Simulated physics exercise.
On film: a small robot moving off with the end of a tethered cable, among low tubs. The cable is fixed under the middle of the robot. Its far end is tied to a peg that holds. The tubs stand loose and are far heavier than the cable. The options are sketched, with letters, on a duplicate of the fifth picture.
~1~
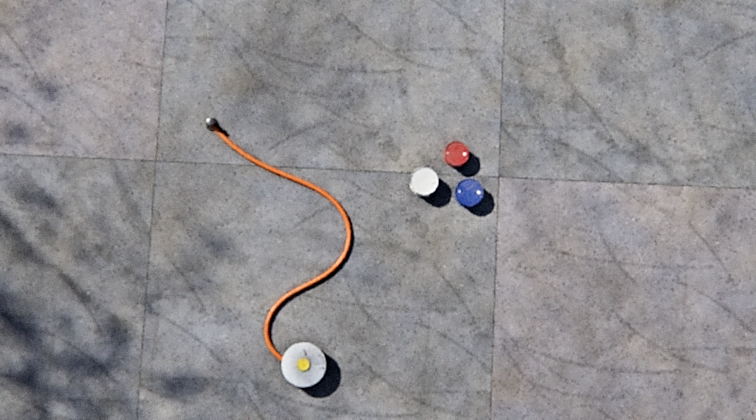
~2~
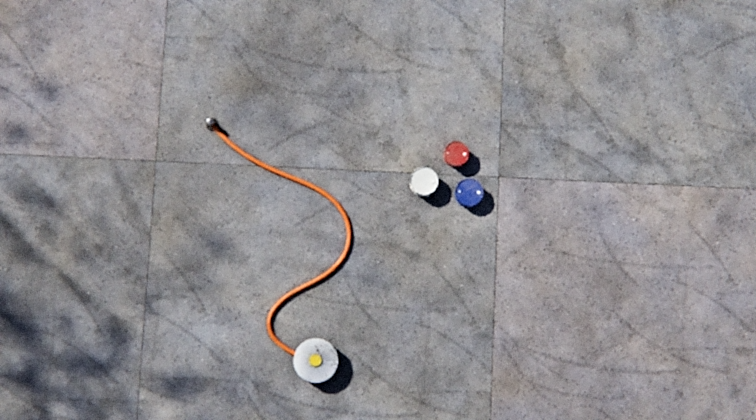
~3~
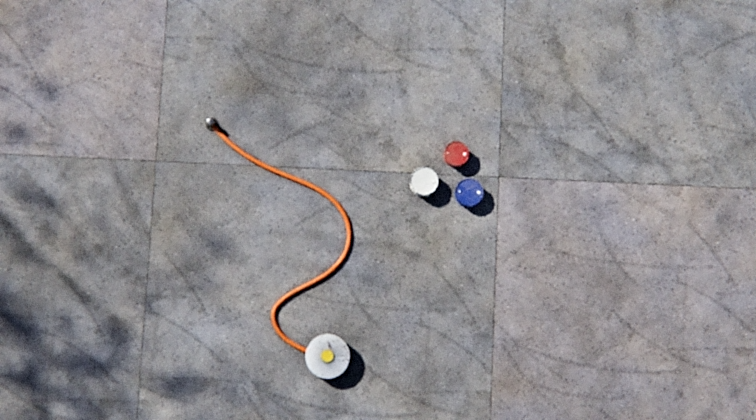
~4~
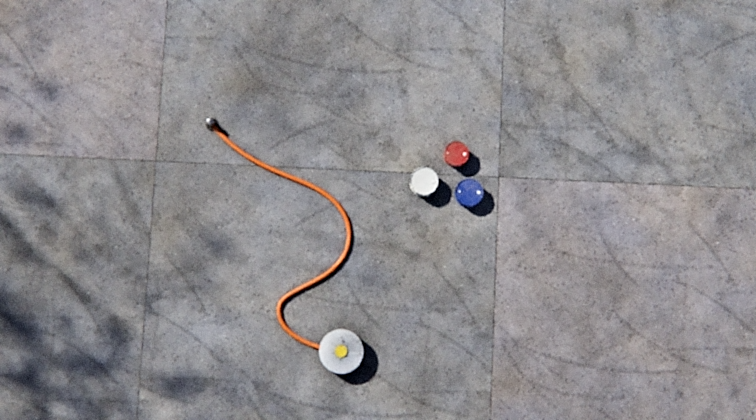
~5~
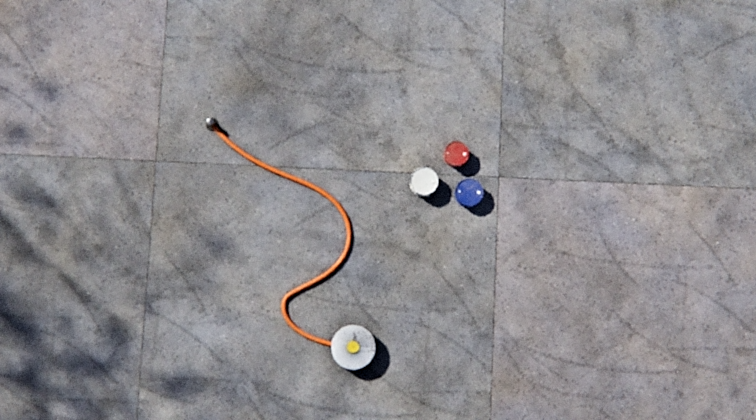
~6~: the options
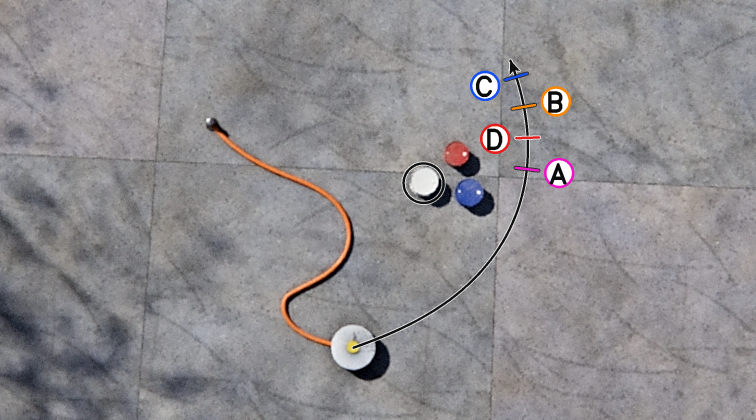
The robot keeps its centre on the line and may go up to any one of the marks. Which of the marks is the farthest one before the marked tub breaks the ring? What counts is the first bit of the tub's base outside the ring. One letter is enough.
It can go as far as B.
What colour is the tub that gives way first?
Blue.
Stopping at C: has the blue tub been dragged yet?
Yes.
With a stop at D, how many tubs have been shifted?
The count is none.
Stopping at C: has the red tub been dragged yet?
By then, yes.
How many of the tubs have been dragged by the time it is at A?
The count is none.
On the marked copy, A at (527, 169); B at (524, 107); C at (516, 77); D at (528, 138); the ring at (424, 183); the route from (353, 348) via (506, 236) to (510, 61).
Following B. Soon after the start, robot (456, 295); white tub (424, 182).
Later, robot (521, 201); white tub (424, 182).
In the end, robot (525, 105); white tub (424, 181); red tub (455, 151); blue tub (462, 176); the white tub is still in its ring.
As for the rest, A is safe but short; C drags the ringed tub to (423, 165); D is safe but short.
